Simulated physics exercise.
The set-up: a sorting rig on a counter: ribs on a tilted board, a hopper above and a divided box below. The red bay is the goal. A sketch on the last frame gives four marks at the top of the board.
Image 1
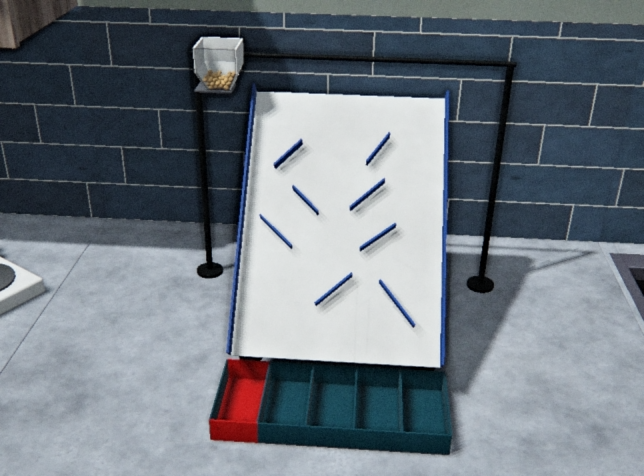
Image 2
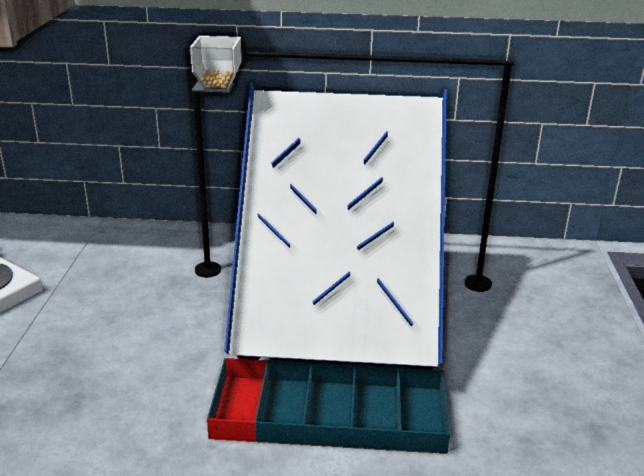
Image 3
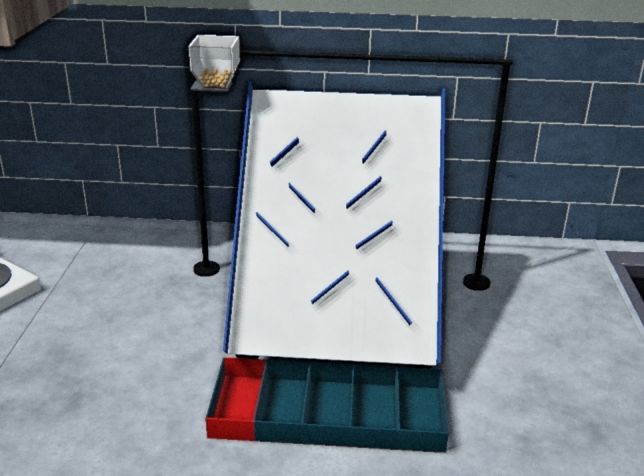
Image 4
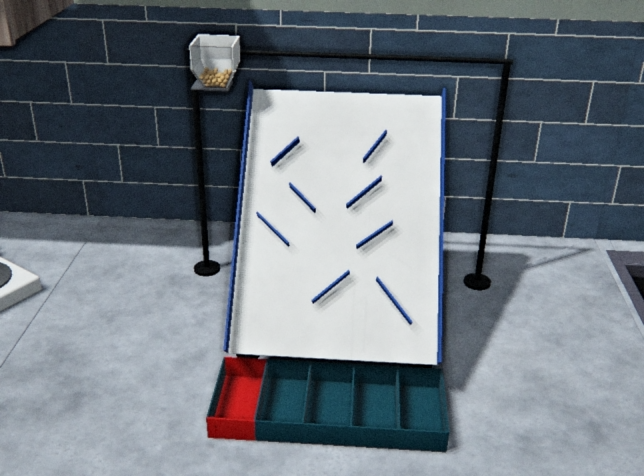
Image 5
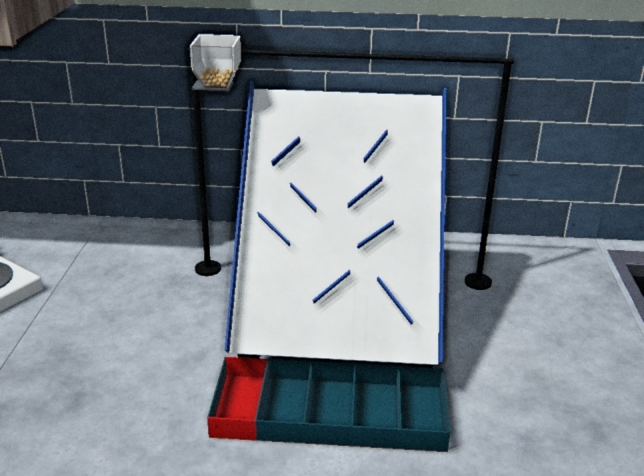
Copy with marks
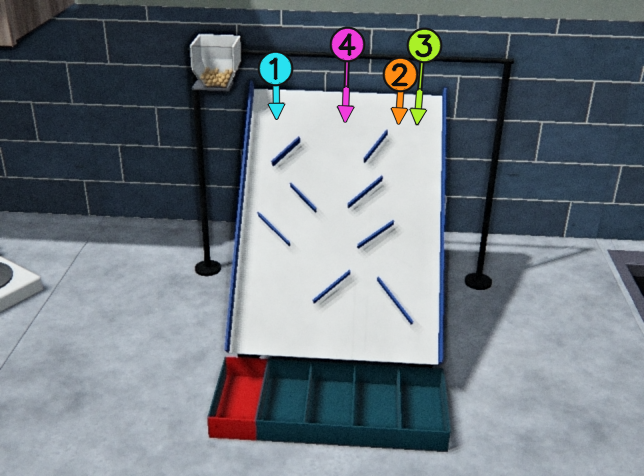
A tilted white board with short blue ribs stood on a counter above a divided green box with a red left bay, while a small hopper of chickpeas at upper left stayed still throughout.
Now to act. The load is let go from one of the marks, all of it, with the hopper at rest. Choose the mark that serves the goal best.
1 works best here.
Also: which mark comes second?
4.
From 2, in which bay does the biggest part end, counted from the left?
The fifth.
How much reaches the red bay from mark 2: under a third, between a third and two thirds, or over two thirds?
Mark 2 gives under a third.
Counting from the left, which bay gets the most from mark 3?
The fifth.
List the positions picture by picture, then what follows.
The first picture shows hopper at (220, 79), dried chickpeas, door shut.
The second picture shows ribs (272, 163) to (300, 138), (364, 160) to (388, 131), (290, 184) to (316, 210).
The third picture shows ribs (346, 205) to (381, 176), (256, 212) to (288, 243), (356, 246) to (392, 221).
The fourth picture shows ribs (312, 301) to (349, 270), (377, 277) to (412, 322).
The fifth picture shows red bay at (232, 428), number 1 of 5 from the left.
On the marked copy, mark 1 meets the board at (276, 113); mark 2 meets the board at (398, 118); mark 3 meets the board at (417, 118); mark 4 meets the board at (345, 116).
Choosing 1, most in the red bay, a small part in other bays, a small part outside the box.
Choosing 2, a small part in the red bay, most in other bays, a small part outside the box.
Choosing 3, a stray few in the red bay, nearly all in other bays.
Choosing 4, about half in the red bay, about half in other bays.
